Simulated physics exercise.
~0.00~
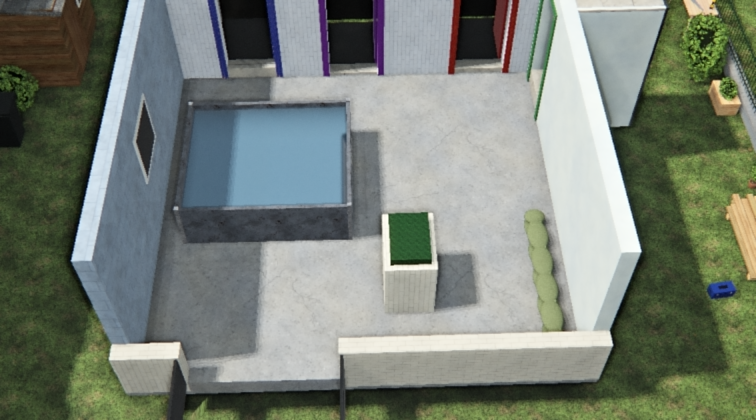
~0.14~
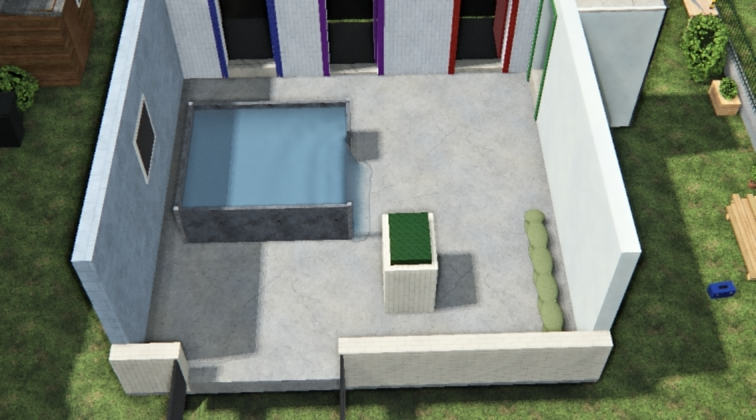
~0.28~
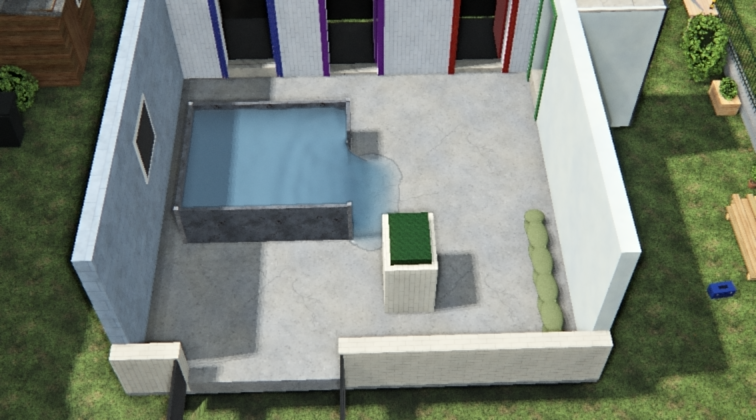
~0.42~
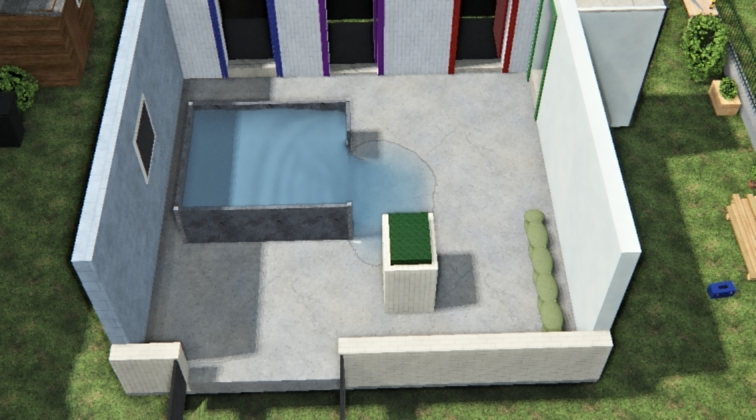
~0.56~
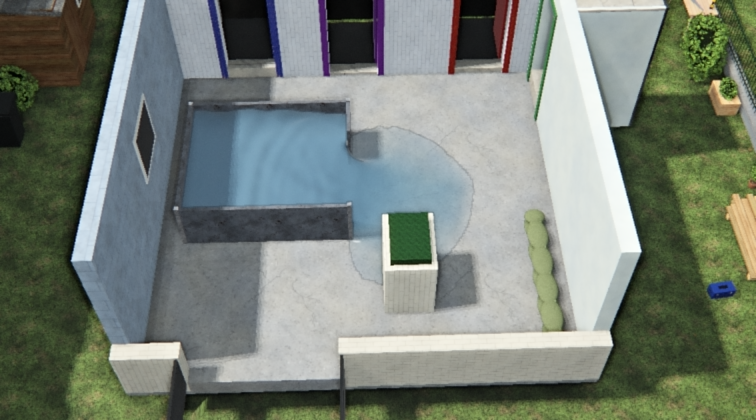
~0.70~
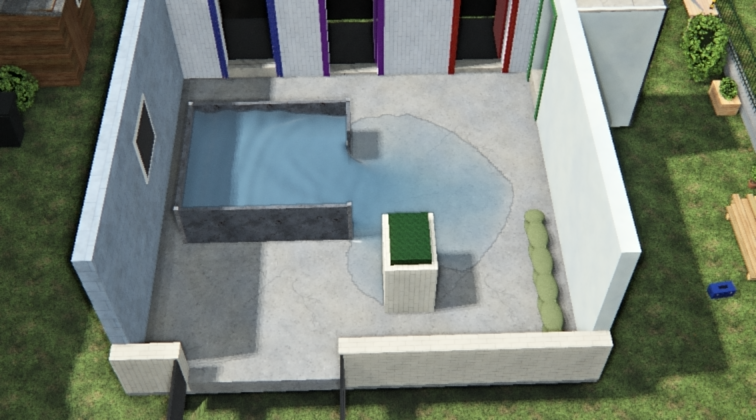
In the video, a walled yard seen from above holds a raised tank of still water until its right side disappears, and water pours out, spreading rightward across the grey floor in a widening rounded sheet around a planter-like block.
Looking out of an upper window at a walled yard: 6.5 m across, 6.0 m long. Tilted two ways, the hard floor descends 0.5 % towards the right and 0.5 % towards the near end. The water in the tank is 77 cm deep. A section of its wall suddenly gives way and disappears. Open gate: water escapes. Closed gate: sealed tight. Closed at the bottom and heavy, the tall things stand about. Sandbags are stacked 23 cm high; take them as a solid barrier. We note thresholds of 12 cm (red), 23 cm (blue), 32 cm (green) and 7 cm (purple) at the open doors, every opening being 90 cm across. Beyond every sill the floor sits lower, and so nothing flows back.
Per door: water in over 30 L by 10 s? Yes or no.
Red door yes, blue door no, green door no, purple door no.
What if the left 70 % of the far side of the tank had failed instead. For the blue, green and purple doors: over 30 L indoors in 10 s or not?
Then it goes blue too high, green fine, purple too high.
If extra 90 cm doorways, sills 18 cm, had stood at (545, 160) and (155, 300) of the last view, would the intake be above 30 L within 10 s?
Result in order - more than that, then not enough.
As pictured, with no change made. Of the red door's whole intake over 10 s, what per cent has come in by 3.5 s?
I'd put it at about 25 per cent by that point.
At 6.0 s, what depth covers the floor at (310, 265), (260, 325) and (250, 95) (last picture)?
I'd read it as roughly 2, 5 and 3 cm, in that order.
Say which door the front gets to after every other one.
Looks like the blue door.
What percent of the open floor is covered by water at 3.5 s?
Near 55 per cent is wet.
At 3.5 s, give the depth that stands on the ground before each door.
In cm: Red 27, blue 0, green 25, purple 3.
After 1.4 s water covers 35 % of the floor and is deepest (42 cm) near (361, 207); red door not reached, blue door not reached, green door not reached, purple door not reached.
After 2.2 s water covers 40 % of the floor and is deepest (44 cm) near (573, 357); red door 7 cm at the sill, 0 L in, blue door not reached, green door 19 cm at the sill, 0 L in, purple door 1 cm at the sill, 0 L in.
After 3.5 s water covers 55 % of the floor and is deepest (42 cm) near (573, 357); red door 27 cm at the sill, 49 L in, blue door not reached, green door 25 cm at the sill, 2 L in, purple door 3 cm at the sill, 0 L in.
After 6.0 s water covers 95 % of the floor and is deepest (23 cm) near (558, 275); red door 19 cm at the sill, 181 L in, blue door 3 cm at the sill, 0 L in, green door 20 cm at the sill, 3 L in, purple door 7 cm at the sill, 0 L in.
After 10.0 s water covers 95 % of the floor and is deepest (21 cm) near (184, 82); red door 11 cm at the sill, 215 L in, blue door 17 cm at the sill, 0 L in, green door 12 cm at the sill, 3 L in, purple door 7 cm at the sill, 0 L in.
